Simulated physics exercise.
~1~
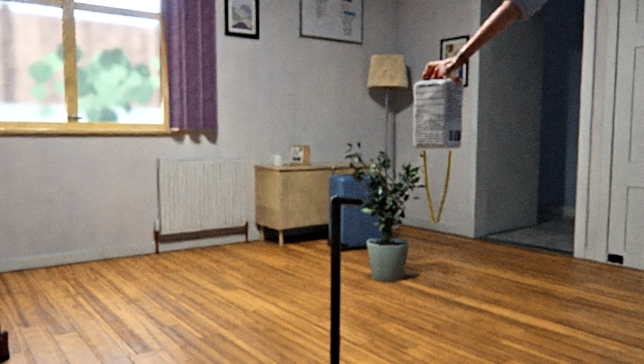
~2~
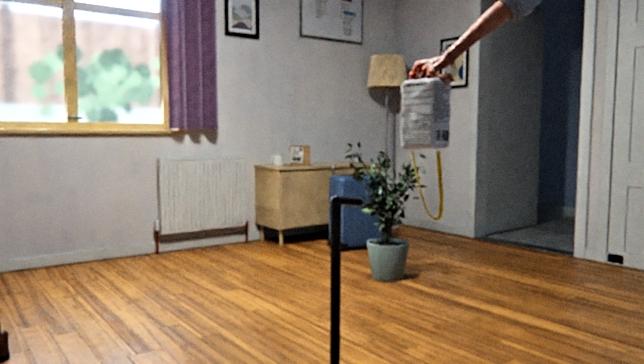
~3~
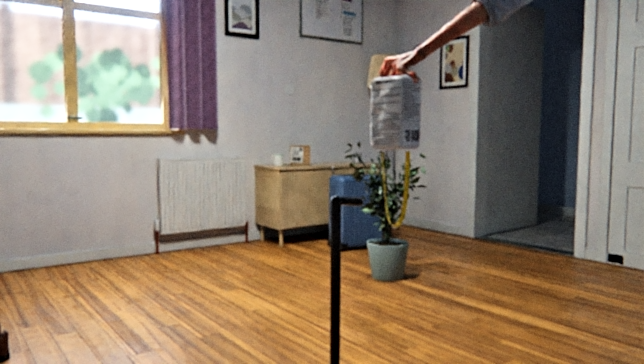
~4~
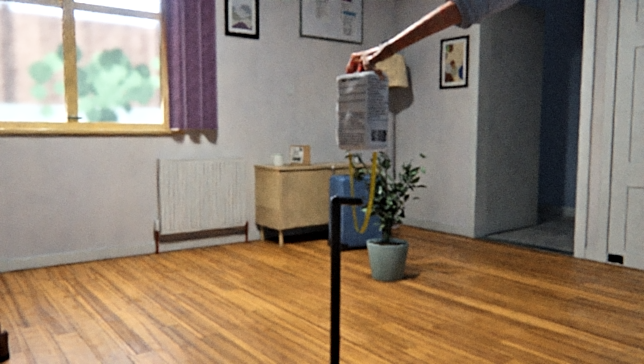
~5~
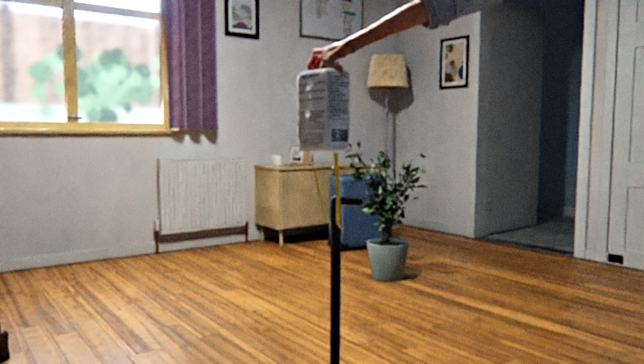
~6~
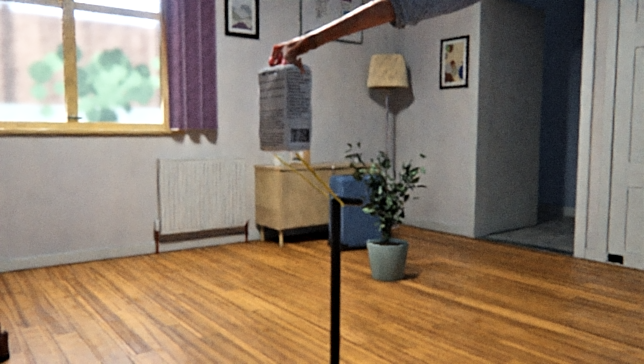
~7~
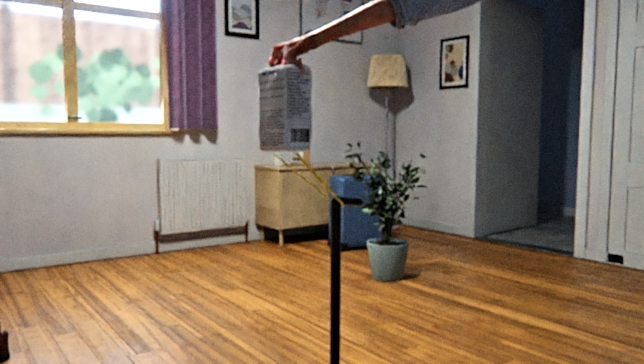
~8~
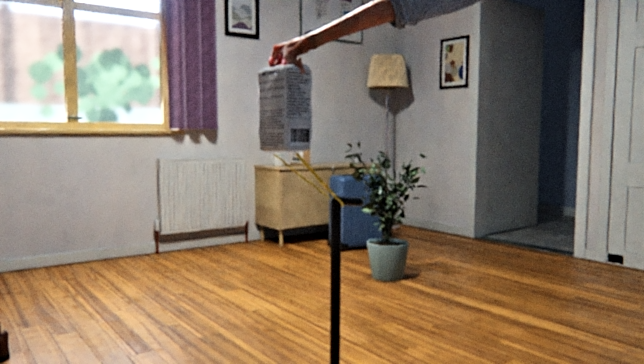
In the video, a hand carries a white sack with a yellow loop hanging beneath it leftward across a room, passing above a black post with a sideways hook. The loop catches on the hook and pulls taut, and the hand stops with the sack held left of the post.
